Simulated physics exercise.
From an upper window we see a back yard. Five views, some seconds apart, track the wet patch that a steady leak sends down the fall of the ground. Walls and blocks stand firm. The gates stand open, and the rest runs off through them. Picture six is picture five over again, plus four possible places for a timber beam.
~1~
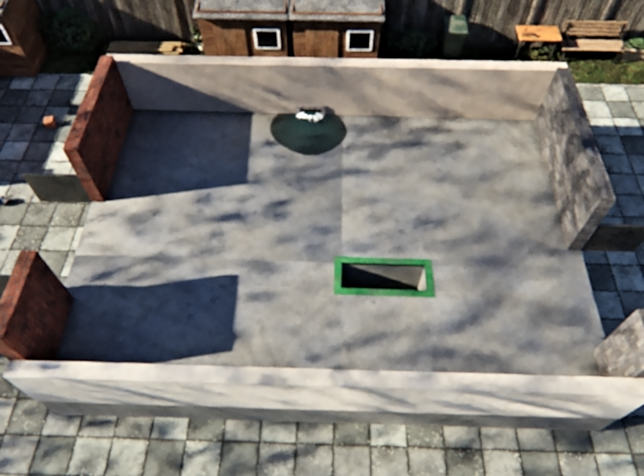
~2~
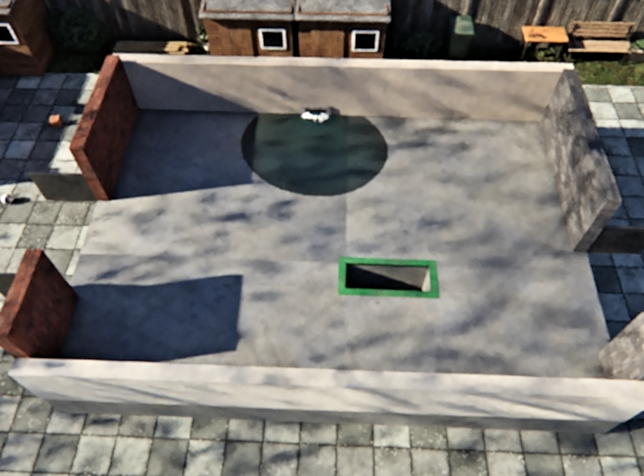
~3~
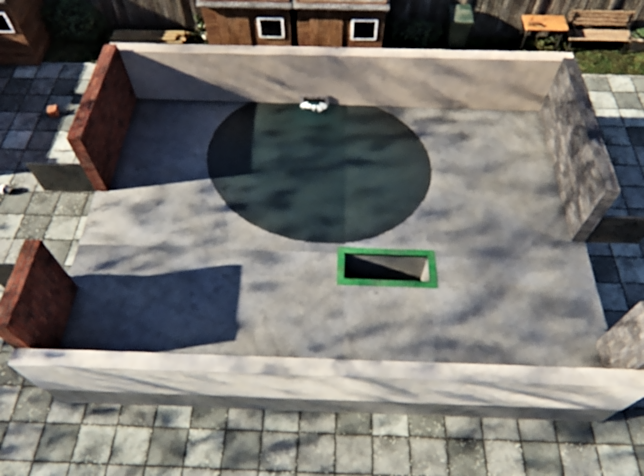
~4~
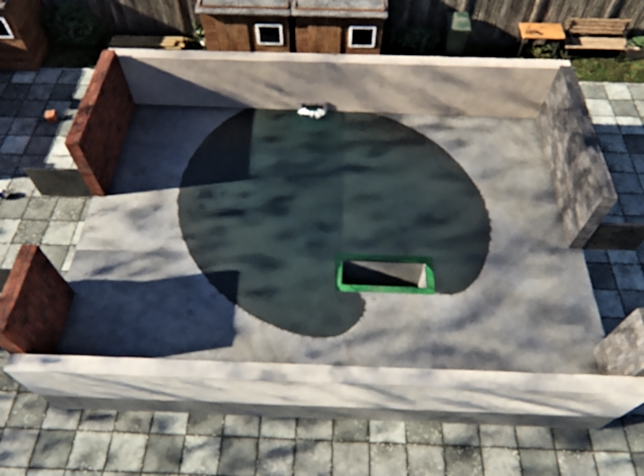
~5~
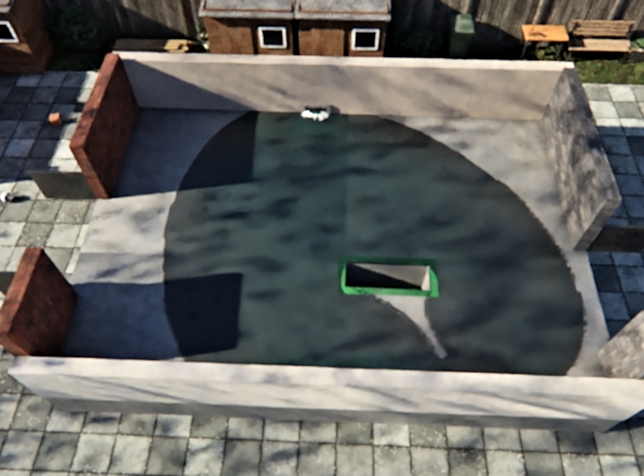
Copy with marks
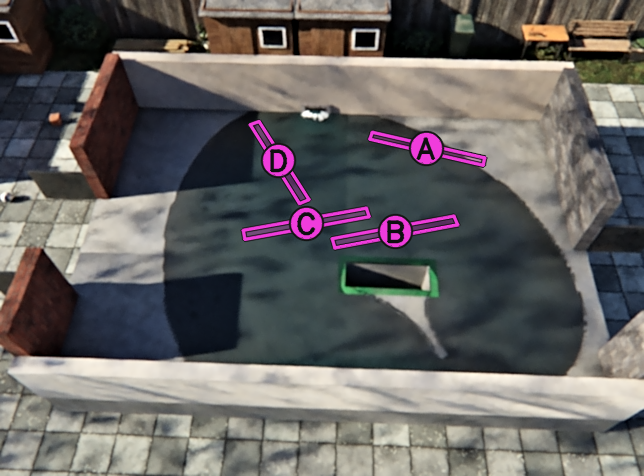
In a walled back yard seen from above, a small dark wet patch spreads from a white object by the far wall across the pale paving. It widens into a broad circle, then reaches the green-edged gully and wraps around it, covering much of the yard and leaving a pale dry strip below the gully.
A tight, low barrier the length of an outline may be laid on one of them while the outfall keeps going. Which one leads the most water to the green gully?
D works best here.
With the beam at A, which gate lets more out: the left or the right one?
More leaves on the right.
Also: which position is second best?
That is position A.
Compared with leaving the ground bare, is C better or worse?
It is worse.
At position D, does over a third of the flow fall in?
Yes.
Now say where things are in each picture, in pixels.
In the first frame, outfall at (311, 110); green gully at (383, 277); open gate at (580, 297); open gate at (90, 247); front seen at (293, 148), 3 % of the ground wet; green gully still dry.
In the second frame, front seen at (291, 190), 10 % of the ground wet; green gully still dry.
In the third frame, front seen at (370, 233), 23 % of the ground wet; green gully still dry.
In the fourth frame, front seen at (316, 328), 40 % of the ground wet; green gully taking water.
In the fifth frame, front seen at (577, 334), 60 % of the ground wet; green gully taking water.
On the marked copy, A from (371, 135) to (483, 161); B from (333, 243) to (455, 220); C from (244, 234) to (367, 212); D from (254, 123) to (304, 201).
With A, about 35 % of the stream goes into the green gully, about 63 % out by the gates.
With B, about 14 % of the stream goes into the green gully, about 84 % out by the gates.
With C, about 17 % of the stream goes into the green gully, about 82 % out by the gates.
With D, about 50 % of the stream goes into the green gully, about 47 % out by the gates.
